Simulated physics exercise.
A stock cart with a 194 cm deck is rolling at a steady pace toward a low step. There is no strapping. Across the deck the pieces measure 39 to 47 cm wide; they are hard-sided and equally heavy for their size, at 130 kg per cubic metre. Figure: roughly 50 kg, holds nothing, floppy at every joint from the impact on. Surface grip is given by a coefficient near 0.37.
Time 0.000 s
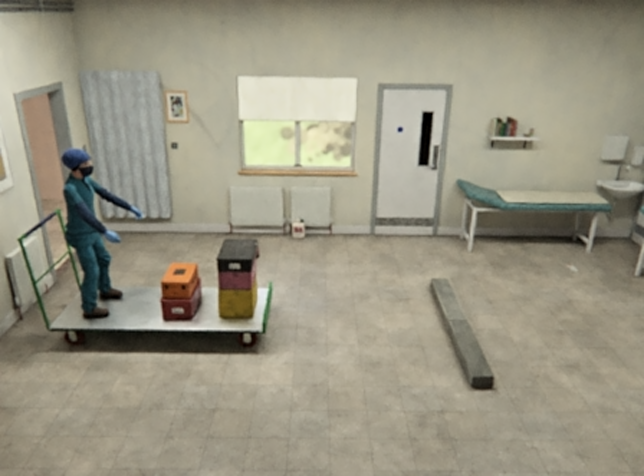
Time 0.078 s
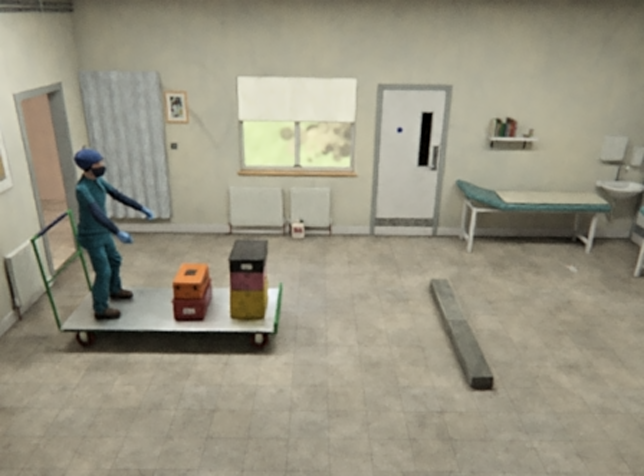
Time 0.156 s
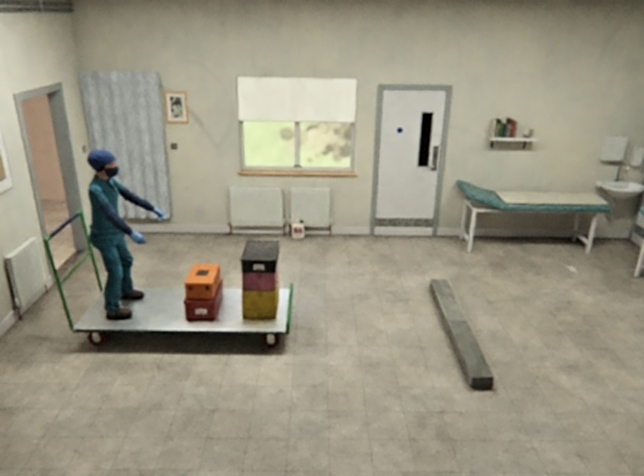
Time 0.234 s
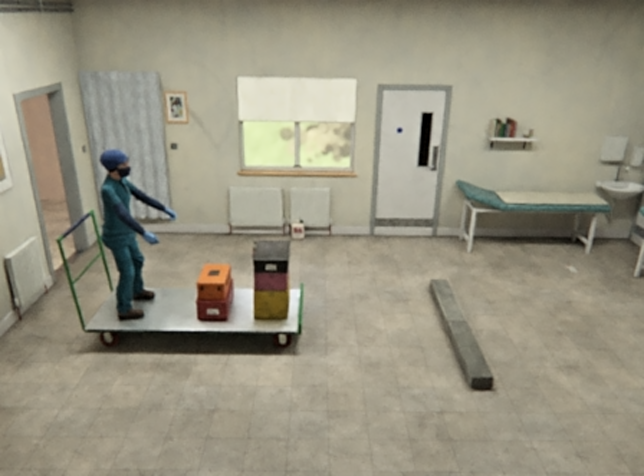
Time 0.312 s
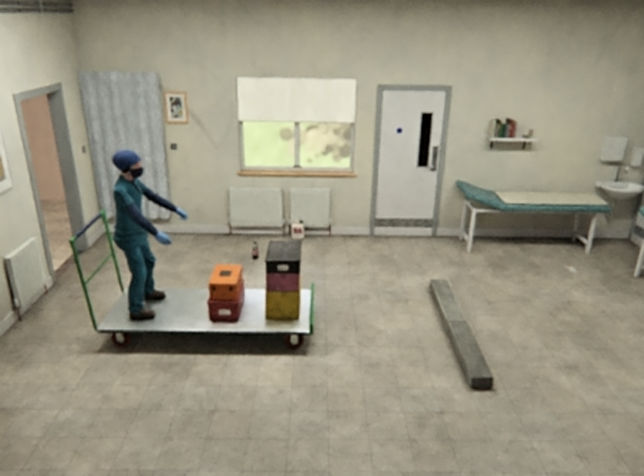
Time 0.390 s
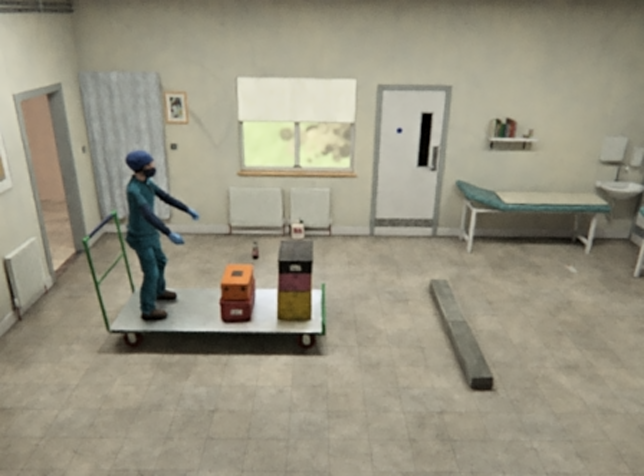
A masked person in blue stands on a cart of stacked boxes rolling slowly right.
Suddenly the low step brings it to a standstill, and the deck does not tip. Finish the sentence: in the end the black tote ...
In the end the black tote has left the deck.
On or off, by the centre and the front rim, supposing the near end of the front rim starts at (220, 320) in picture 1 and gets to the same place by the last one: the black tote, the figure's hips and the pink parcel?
Then black off, hips on, pink off.
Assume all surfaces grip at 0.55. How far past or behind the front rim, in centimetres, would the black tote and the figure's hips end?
Then the black one stays 10 cm short of the rim and the hips end 140 cm back from it.
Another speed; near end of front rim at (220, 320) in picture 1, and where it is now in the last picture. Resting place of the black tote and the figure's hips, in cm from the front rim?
The black item would stop 130 cm past the front rim, and the hips 70 cm behind it.
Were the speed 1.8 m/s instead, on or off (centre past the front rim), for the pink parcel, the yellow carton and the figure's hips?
Outcome - pink: Lost; yellow: Kept; hips: Kept.
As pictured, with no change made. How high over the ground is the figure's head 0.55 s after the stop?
Height: Approx. 70 cm up.
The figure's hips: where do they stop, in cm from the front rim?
Some 130 cm behind it.
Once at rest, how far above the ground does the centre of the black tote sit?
Roughly 5 centimetres.
The wheels strike at 1.31 s.
After 1.86 s the black tote is 27 cm past the rim, tilted 75°, near (489, 284) in the last picture's view.
After 2.31 s the black tote is 63 cm past the rim, tilted 180°, near (519, 325) in the last picture's view.
When all is still (4.4 s), past the rim, black tote and pink parcel; behind it, red tote, yellow carton, orange toolbox and the figure's hips.
